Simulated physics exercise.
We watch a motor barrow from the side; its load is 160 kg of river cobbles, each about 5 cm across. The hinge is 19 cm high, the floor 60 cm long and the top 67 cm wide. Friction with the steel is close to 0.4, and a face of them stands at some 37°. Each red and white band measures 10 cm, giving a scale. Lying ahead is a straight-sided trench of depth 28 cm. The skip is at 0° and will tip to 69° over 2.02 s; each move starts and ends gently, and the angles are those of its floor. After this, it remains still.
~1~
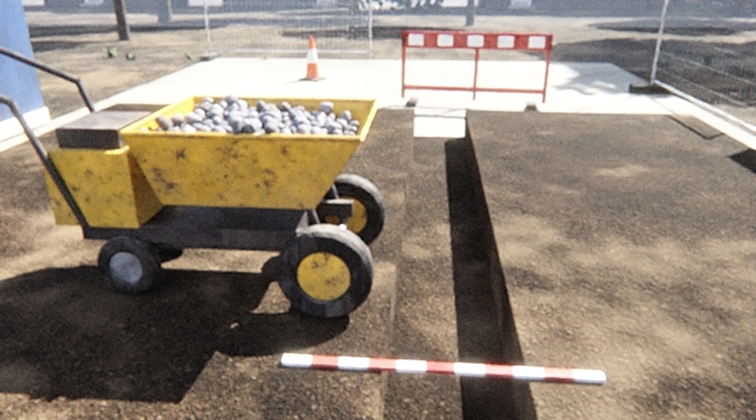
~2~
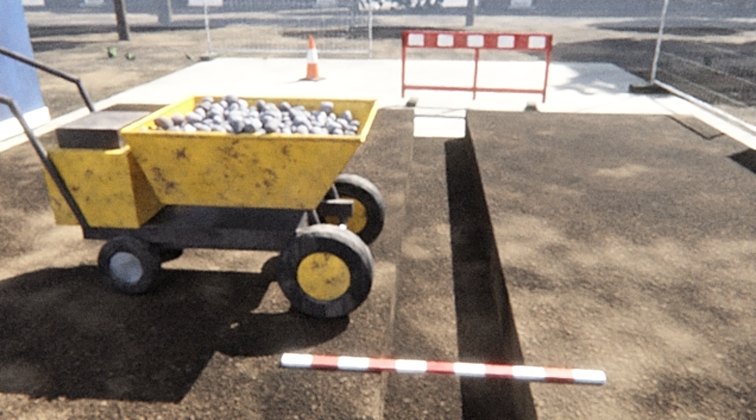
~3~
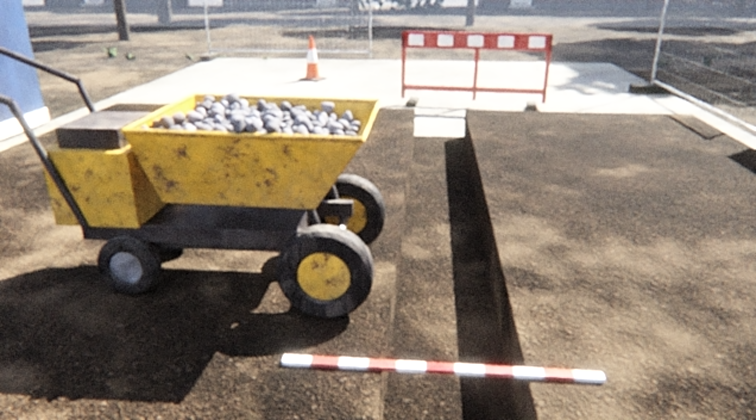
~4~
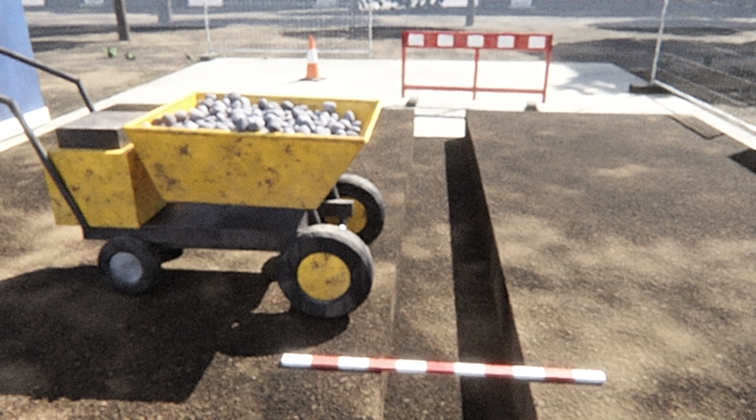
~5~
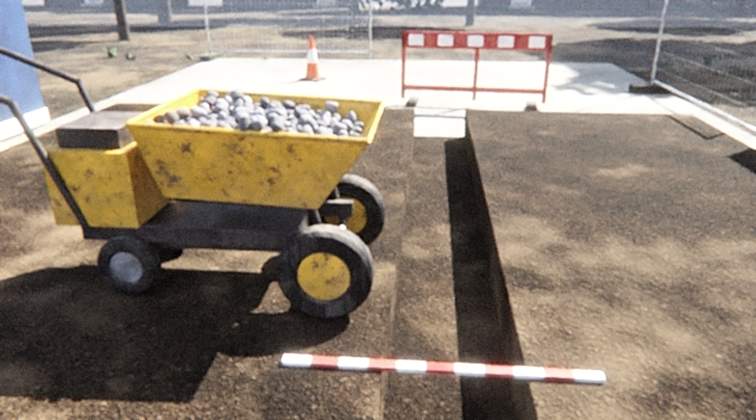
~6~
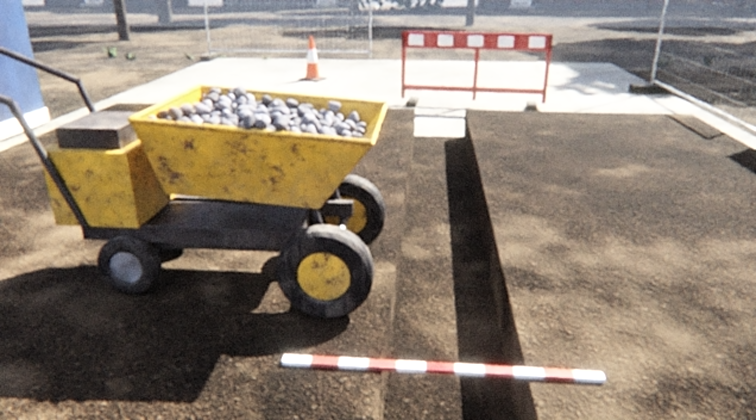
On a patch of bare ground beside a narrow trench, a yellow motor barrow loaded with grey cobbles stands still on its wheels, then its skip tilts slightly, the rear rising a little as the front leans to the right.
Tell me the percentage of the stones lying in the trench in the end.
Close to 63 %.
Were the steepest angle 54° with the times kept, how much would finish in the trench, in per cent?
Around 30 per cent would finish in the trench.
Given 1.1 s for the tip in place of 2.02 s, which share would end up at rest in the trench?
Roughly 55% would finish there.
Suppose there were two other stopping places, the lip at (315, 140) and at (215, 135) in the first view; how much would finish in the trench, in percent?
Roughly 95 percent for the first, and 70 percent for the second.
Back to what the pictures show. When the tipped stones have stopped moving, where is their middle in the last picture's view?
(492, 310).
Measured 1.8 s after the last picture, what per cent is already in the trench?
By that moment, roughly 20 per cent of the load.
Then, 1.2 s after the last picture the floor is at 58°, 98 % in the skip, 2 % in the trench; the foremost stones are at (500, 252).
Then, 1.8 s after the last picture the floor is at 69°, 50 % in the skip, 21 % in the trench, 29 % past the trench; the foremost stones are at (639, 299).
Then, 2.2 s after the last picture the floor is at 69°, 30 % in the skip, 33 % in the trench, 37 % past the trench; the foremost stones are at (696, 286).
Then, 4.1 s after the last picture the floor is at 69°, 1 % in the skip, 63 % in the trench, 36 % past the trench; the foremost stones are at (709, 266).
